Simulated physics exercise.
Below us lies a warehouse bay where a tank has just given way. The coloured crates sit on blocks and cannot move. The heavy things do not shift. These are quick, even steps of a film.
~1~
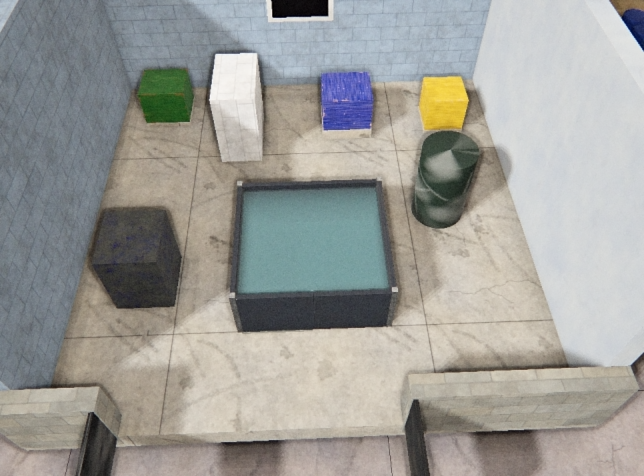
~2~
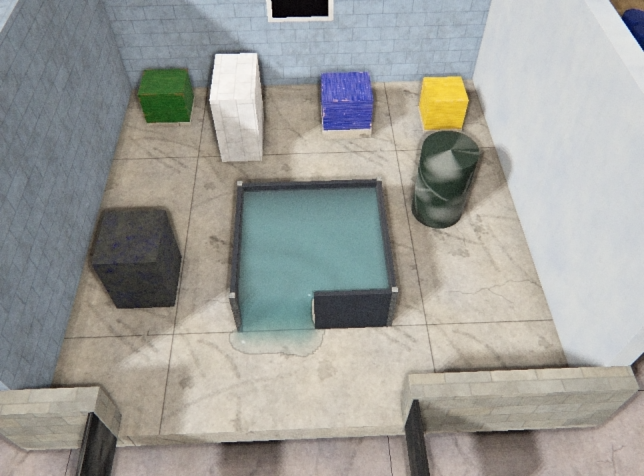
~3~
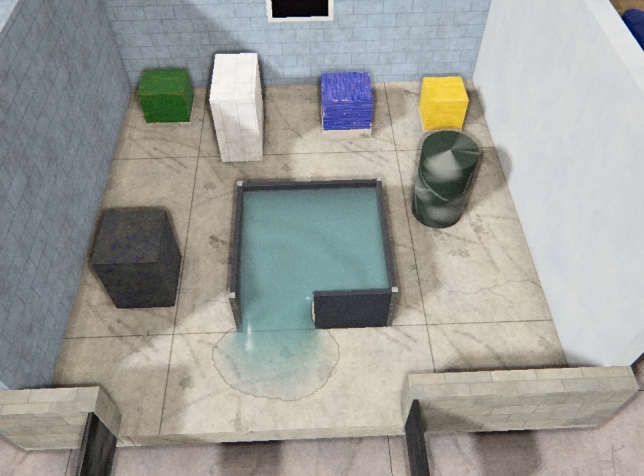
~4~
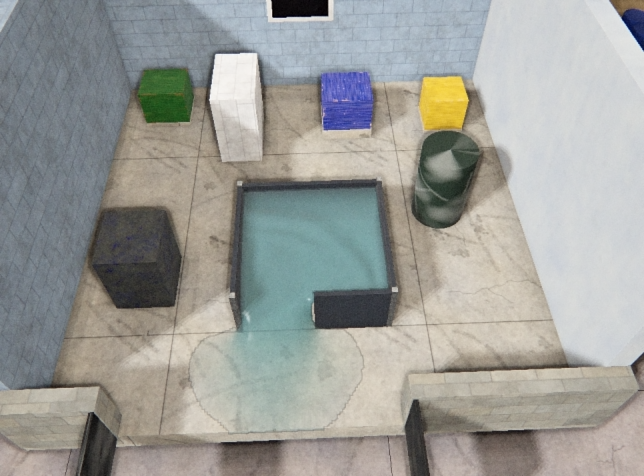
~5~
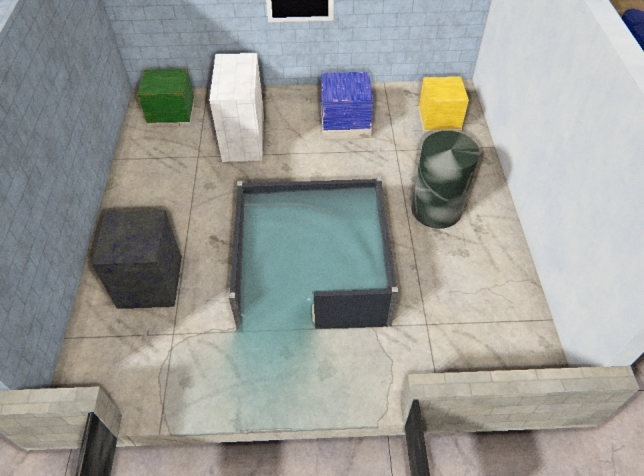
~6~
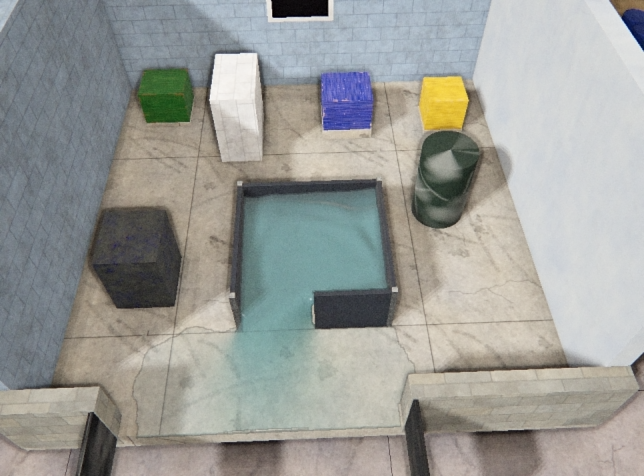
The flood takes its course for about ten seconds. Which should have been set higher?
One by one: The blue crate stays dry; the yellow crate stays dry; the green crate stays dry.
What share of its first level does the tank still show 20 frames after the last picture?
Some 38 per cent.
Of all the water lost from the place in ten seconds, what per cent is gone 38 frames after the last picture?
I make it 85 per cent.
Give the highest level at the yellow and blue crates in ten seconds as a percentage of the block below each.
Roughly 0 per cent, then 0 per cent.
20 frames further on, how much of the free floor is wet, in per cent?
About 15 per cent.
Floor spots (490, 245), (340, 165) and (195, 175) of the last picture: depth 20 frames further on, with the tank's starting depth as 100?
About 0, 0 and 0 per cent.
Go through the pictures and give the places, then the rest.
Still water in the water tank at (312, 238), in the first frame.
The front is at (239, 343), out from the gap at (278, 317), in the second frame.
Water pours out at (278, 318) and has run to a hidden place, in the third frame.
The front is at a hidden place, out from the gap at (278, 318), in the fourth frame.
Water pours out at (278, 318) and has run to a hidden place, in the fifth frame.
Water pours out at (278, 318) and has run to a hidden place, in the sixth frame.
A moment on, water covers 10 % of the floor; the blue crate not reached, the yellow crate not reached, the green crate not reached.
Next, water covers 10 % of the floor; the blue crate not reached, the yellow crate not reached, the green crate not reached.
Then, water covers 15 % of the floor; the blue crate not reached, the yellow crate not reached, the green crate not reached.
Later, water covers 15 % of the floor; the blue crate not reached, the yellow crate not reached, the green crate not reached.
In the end, water covers 10 % of the floor; the blue crate stayed above the water, the yellow crate stayed above the water, the green crate stayed above the water.
